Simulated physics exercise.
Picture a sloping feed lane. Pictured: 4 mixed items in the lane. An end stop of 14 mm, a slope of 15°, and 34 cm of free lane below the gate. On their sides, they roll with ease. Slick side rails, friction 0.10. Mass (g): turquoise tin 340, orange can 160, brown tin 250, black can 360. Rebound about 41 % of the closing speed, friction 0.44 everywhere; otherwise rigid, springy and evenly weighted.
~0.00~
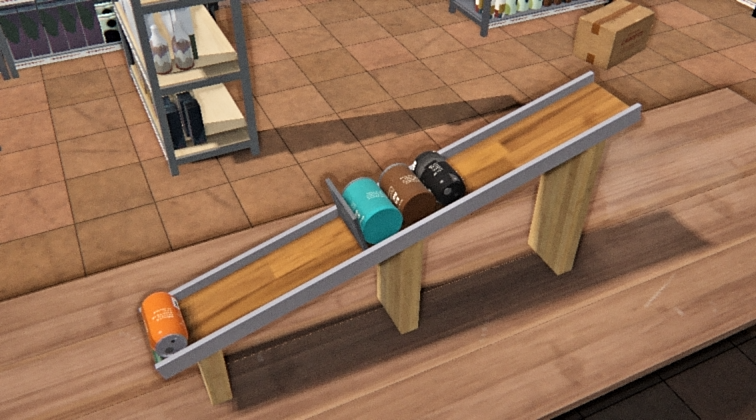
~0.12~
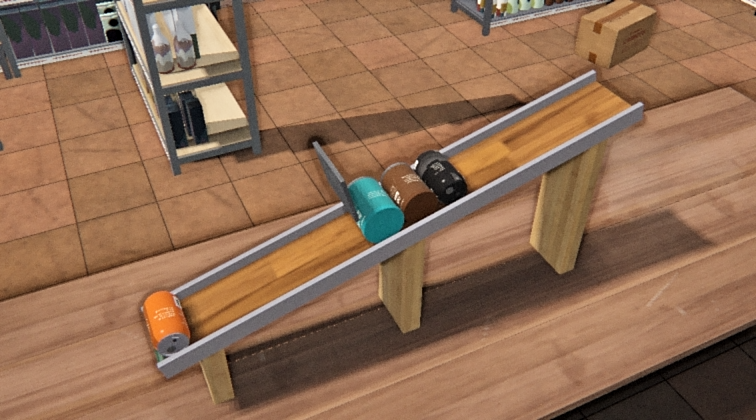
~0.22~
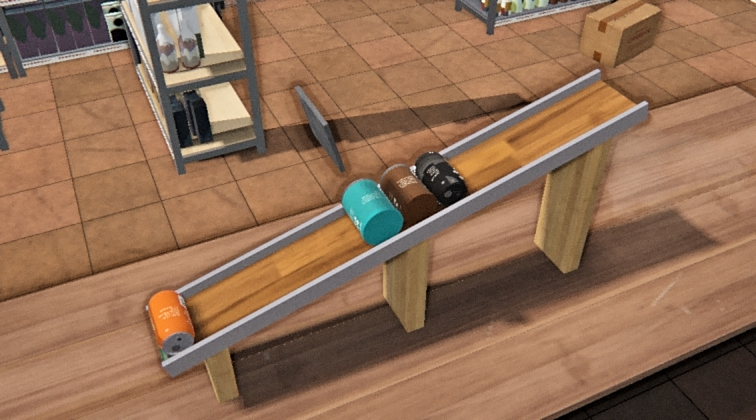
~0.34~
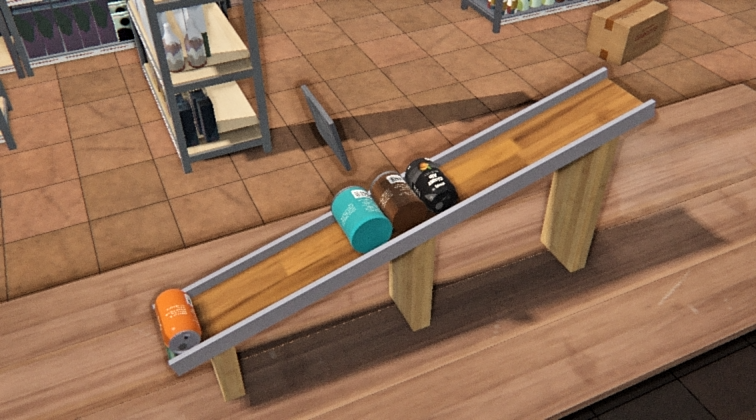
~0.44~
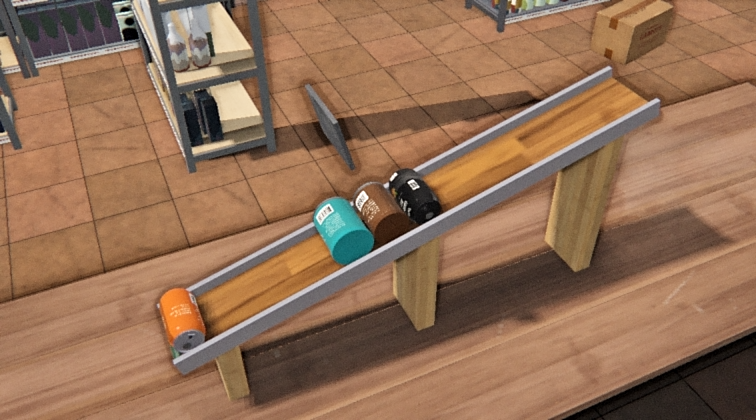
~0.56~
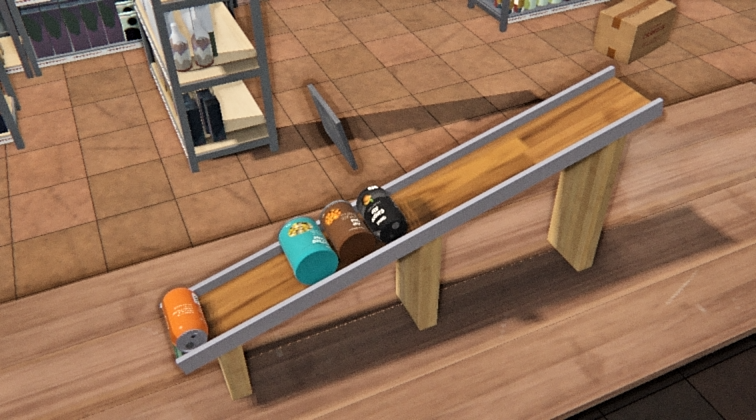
On a sloping wooden lane, a gate lifts away and three grouped cans roll partway down.
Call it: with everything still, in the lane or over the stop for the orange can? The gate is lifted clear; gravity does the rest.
Gone.
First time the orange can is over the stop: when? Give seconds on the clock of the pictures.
Around 0.9 s on the clock.
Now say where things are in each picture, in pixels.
The first frame shows gate shut; orange can (164, 323); turquoise tin (371, 210).
The second frame shows leader 40 cm from the stop; black can (440, 177); turquoise tin (372, 209).
The third frame shows leader 39 cm from the stop; brown tin (408, 194); black can (440, 178).
The fourth frame shows leader 36 cm from the stop; turquoise tin (361, 219); brown tin (398, 201).
The fifth frame shows leader 31 cm from the stop; turquoise tin (342, 230); black can (414, 196).
The sixth frame shows leader 23 cm from the stop; orange can (185, 319); brown tin (347, 231).
After 0.76 s, leader 5 cm from the stop; orange can near (185, 319).
After 1.16 s, turquoise tin and orange can now over the stop.
After 1.46 s, brown tin now over the stop.
After 2.06 s, black can halted.
In the end (2.5 s), over the stop, turquoise tin, orange can and brown tin; the last one in the lane.
